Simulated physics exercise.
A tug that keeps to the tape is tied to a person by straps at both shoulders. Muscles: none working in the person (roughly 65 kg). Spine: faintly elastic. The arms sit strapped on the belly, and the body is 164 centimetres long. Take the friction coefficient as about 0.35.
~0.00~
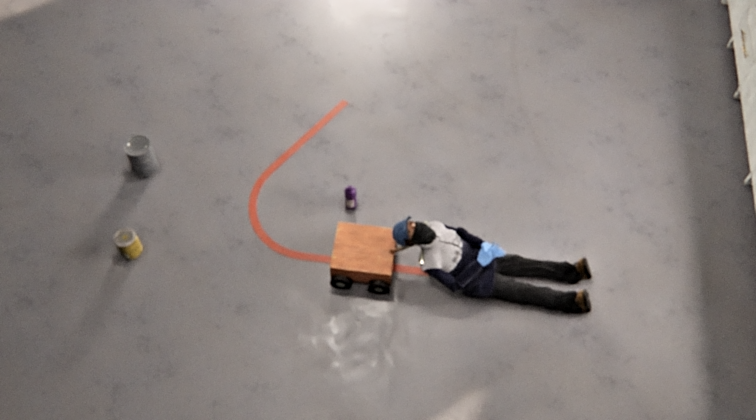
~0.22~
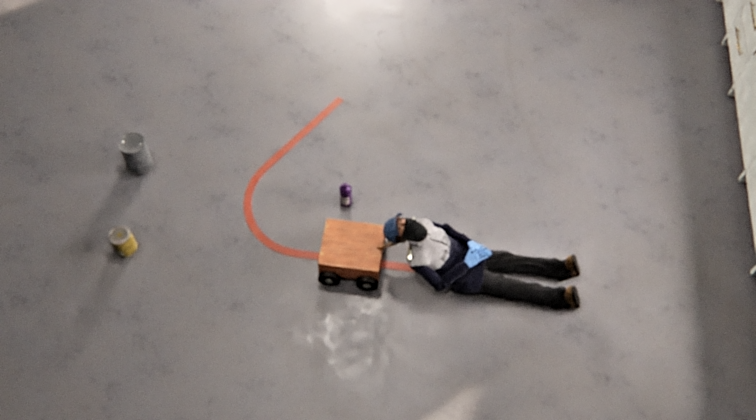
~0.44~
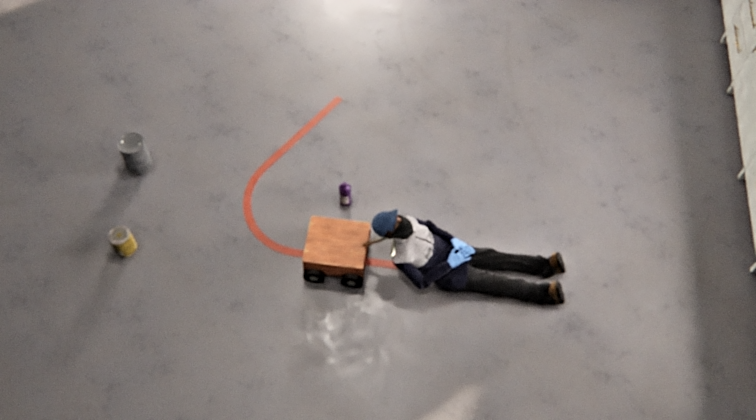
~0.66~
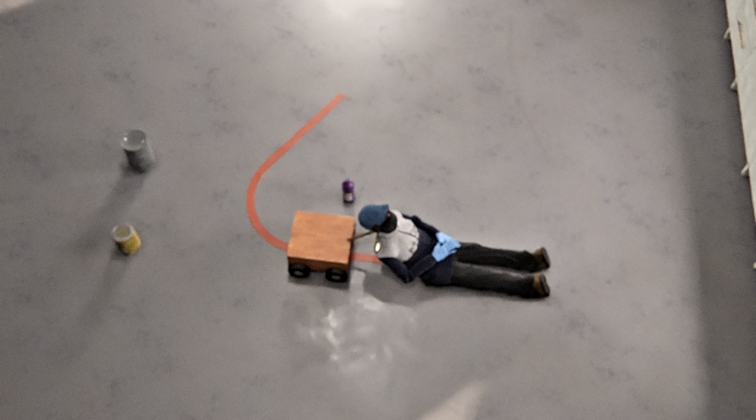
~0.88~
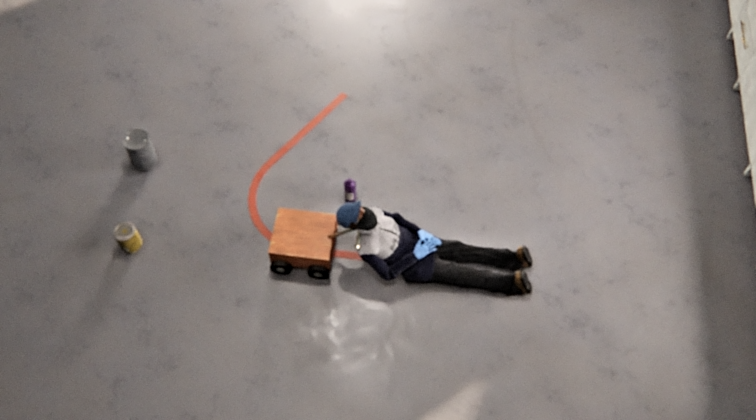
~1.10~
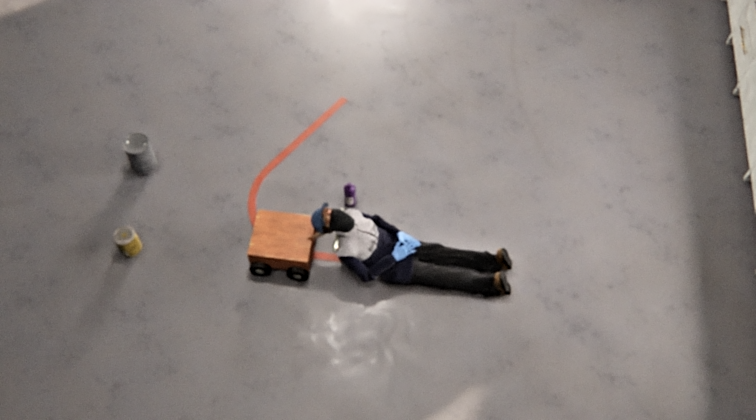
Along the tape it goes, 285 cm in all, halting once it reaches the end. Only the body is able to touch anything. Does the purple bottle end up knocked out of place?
No.
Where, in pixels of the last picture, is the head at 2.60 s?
(238, 146).
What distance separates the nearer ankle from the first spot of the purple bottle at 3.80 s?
They are some 30 centimetres apart.
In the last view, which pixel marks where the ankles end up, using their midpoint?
Roughly at (296, 202).
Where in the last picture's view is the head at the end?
End position: Roughly (351, 47) in the last view.
After 1.90 s the purple bottle is where it stood, near (350, 194) in the last picture's view; the nearer ankle is 77 cm from that spot.
After 2.60 s the purple bottle is where it stood, near (350, 194) in the last picture's view; the nearer ankle is 52 cm from that spot.
After 3.20 s the purple bottle is where it stood, near (350, 194) in the last picture's view; the grey bin where it stood; the nearer ankle is 43 cm from that spot.
After 3.80 s the purple bottle is where it stood, near (350, 194) in the last picture's view; the nearer ankle is 35 cm from that spot.
After 4.6 s, purple bottle stays put; grey bin stays put; yellow can stays put.
